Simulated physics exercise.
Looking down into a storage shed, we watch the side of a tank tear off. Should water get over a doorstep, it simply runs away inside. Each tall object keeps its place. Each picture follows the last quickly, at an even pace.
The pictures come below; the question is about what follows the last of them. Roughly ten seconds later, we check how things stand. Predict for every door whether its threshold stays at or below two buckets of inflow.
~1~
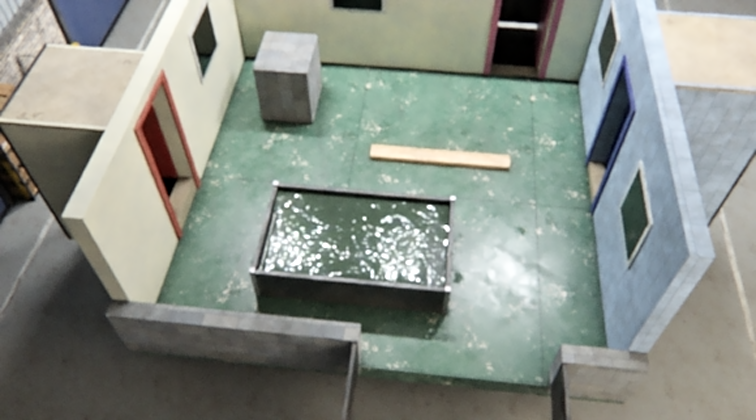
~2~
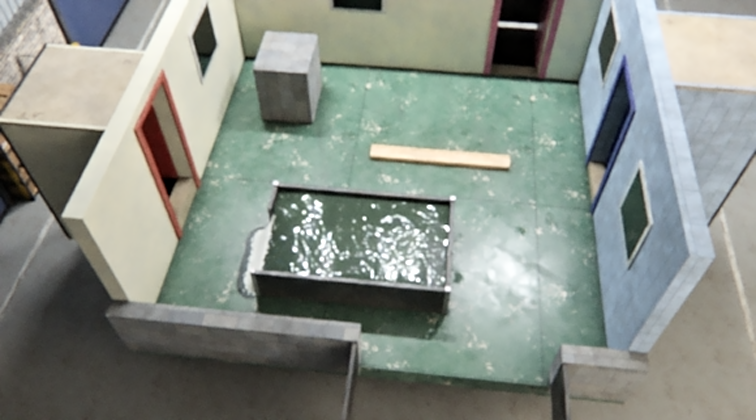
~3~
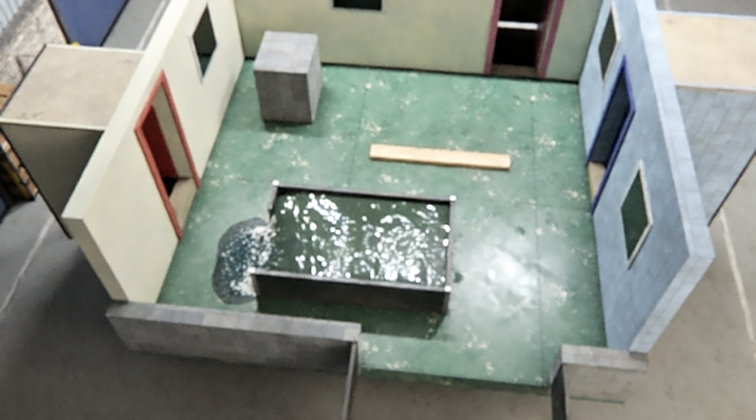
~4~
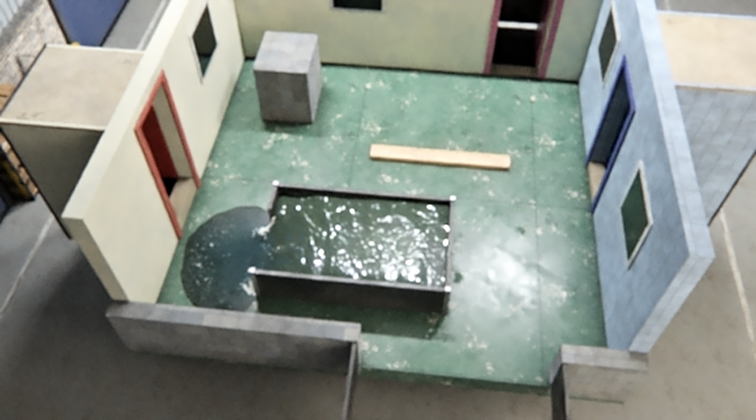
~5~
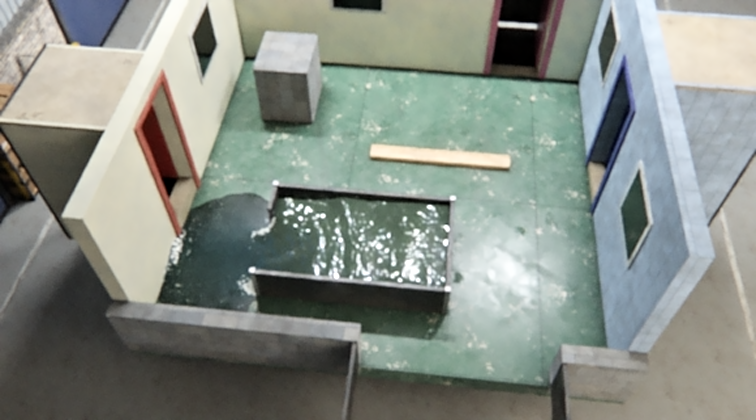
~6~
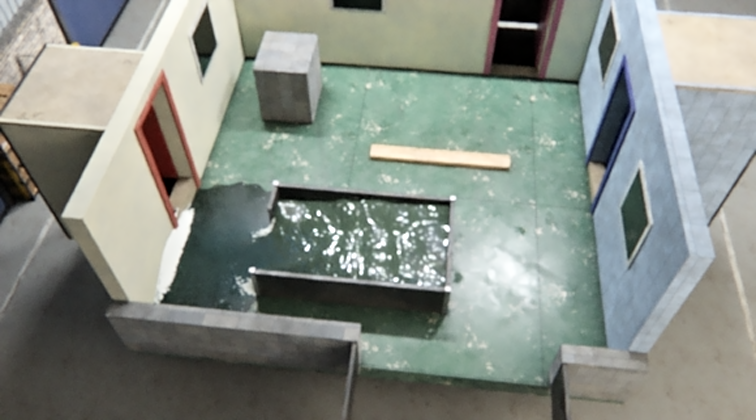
The blue door stays at or below. The red door stays at or below. The pink door stays at or below.
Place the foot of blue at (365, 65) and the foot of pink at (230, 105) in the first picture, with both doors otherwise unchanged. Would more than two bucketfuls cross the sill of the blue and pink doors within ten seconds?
I'd say the blue door remains short of it and the pink door beats the mark.
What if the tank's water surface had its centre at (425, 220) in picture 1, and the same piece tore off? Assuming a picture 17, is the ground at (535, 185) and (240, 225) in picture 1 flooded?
Result: Spared; inundated.
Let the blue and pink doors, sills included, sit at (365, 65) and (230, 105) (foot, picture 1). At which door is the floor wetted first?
The red-painted one.
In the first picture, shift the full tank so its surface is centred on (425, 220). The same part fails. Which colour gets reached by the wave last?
I'd go with the blue one.
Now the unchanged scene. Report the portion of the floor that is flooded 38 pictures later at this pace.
Roughly 70 percent, I'd say.
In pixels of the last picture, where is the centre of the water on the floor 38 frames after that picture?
Somewhere near (329, 213).
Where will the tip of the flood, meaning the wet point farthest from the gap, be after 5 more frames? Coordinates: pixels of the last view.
Close to (216, 140), I think.
A moment on, water covers 10 % of the floor; the blue door not reached, the red door wet at the sill, nothing in, the pink door not reached.
Next, water covers 20 % of the floor; the blue door not reached, the red door wet at the sill, nothing in, the pink door not reached.
Then, water covers 40 % of the floor; the blue door not reached, the red door wet at the sill, nothing in, the pink door not reached.
Later, water covers 70 % of the floor; the blue door not reached, the red door wet at the sill, nothing in, the pink door not reached.
In the end, water covers 95 % of the floor; the blue door wet at the sill, nothing in, the red door under two buckets in, the pink door under two buckets in.
